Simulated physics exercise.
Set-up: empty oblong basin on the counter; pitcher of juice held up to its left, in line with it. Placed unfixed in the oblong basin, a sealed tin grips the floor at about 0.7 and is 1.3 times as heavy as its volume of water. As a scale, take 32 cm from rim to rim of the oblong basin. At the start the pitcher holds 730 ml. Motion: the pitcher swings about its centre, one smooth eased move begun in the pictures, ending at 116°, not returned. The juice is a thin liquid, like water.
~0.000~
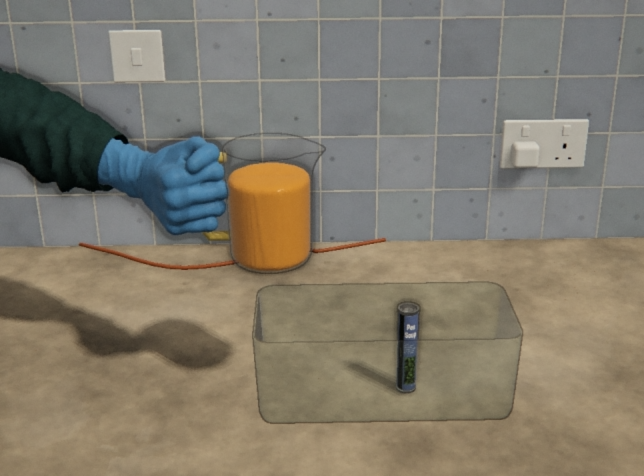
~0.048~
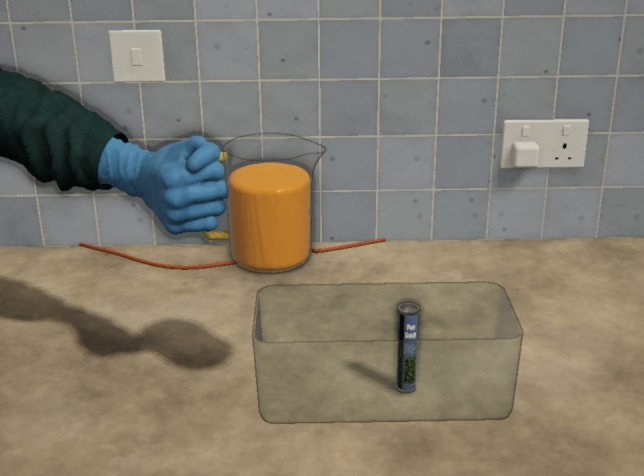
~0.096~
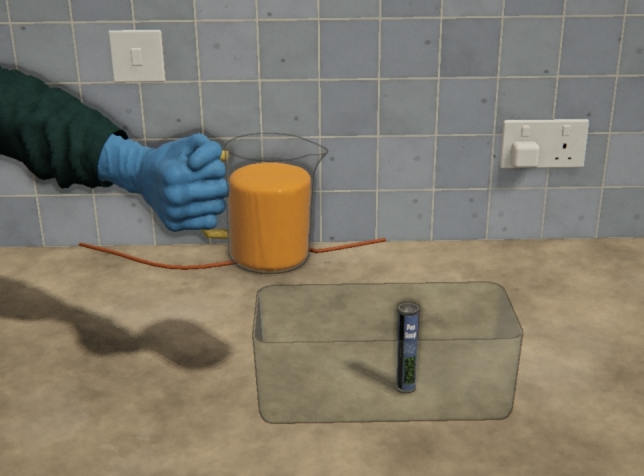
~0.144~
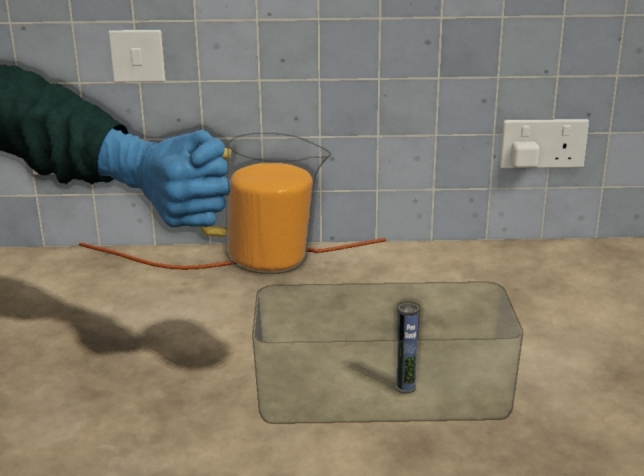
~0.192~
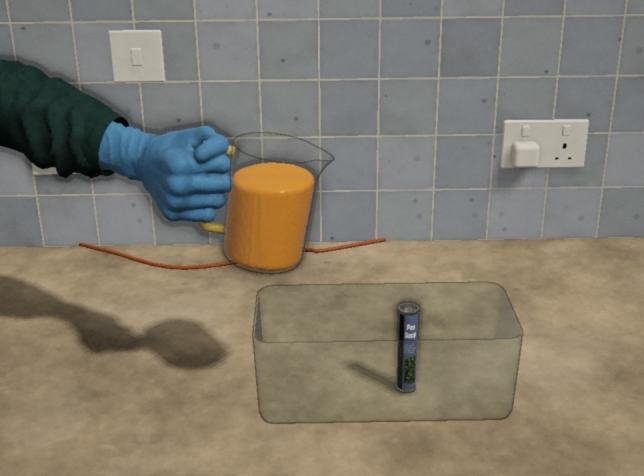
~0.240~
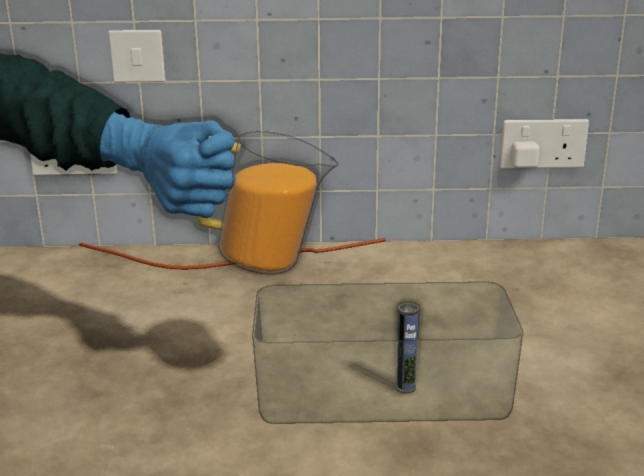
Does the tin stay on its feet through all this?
No.
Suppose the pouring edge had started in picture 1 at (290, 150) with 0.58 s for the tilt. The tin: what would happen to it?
Then the tin remains standing.
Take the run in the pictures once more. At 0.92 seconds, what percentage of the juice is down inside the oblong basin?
Some 54 percent of the total.
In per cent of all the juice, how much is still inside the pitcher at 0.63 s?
Close to 86 percent of the liquid remains at that time.
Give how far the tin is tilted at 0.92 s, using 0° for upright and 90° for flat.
I'd put it at close to 40 degrees off upright.
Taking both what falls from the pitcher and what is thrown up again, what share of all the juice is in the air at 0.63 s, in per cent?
About 12 per cent.
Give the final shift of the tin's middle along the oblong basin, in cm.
In the end the tin's centre has shifted about 7.0 centimetres.
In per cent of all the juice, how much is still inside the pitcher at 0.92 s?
Roughly 24 per cent.
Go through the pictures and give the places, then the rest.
It leans 0°; its right rim is at (326, 148); the juice meets the walls at (228, 176) and (310, 175); the oblong basin's rim runs from (256, 314) to (512, 310); the tin's top is at (409, 312), in the first picture.
It leans 1°; its right rim is at (326, 148); the juice meets the walls at (228, 176) and (310, 175), in the second picture.
It leans 2°; its right rim is at (328, 150); the juice meets the walls at (229, 176) and (311, 175), in the third picture.
It leans 5°; its right rim is at (331, 153); the juice meets the walls at (230, 175) and (312, 176), in the fourth picture.
It leans 9°; its right rim is at (334, 157); the juice meets the walls at (232, 175) and (314, 175), in the fifth picture.
It leans 14°; its right rim is at (338, 163); the juice meets the walls at (234, 177) and (316, 177), in the sixth picture.
Then, 0.63 s in, the tilt is 76° and 86 per cent is still to pour; the tin stands where it began.
Then, 0.92 s in, the tilt is 112° and 25 per cent is still to pour; the tin leans 41°.
Then, 1.22 s in, the tilt is 116° and 0 per cent is still to pour; the tin leans 60°.
Then, 1.55 s in, the tilt is 116° and 0 per cent is still to pour; the tin lies on its side.
Finally, the tin lies on its side.
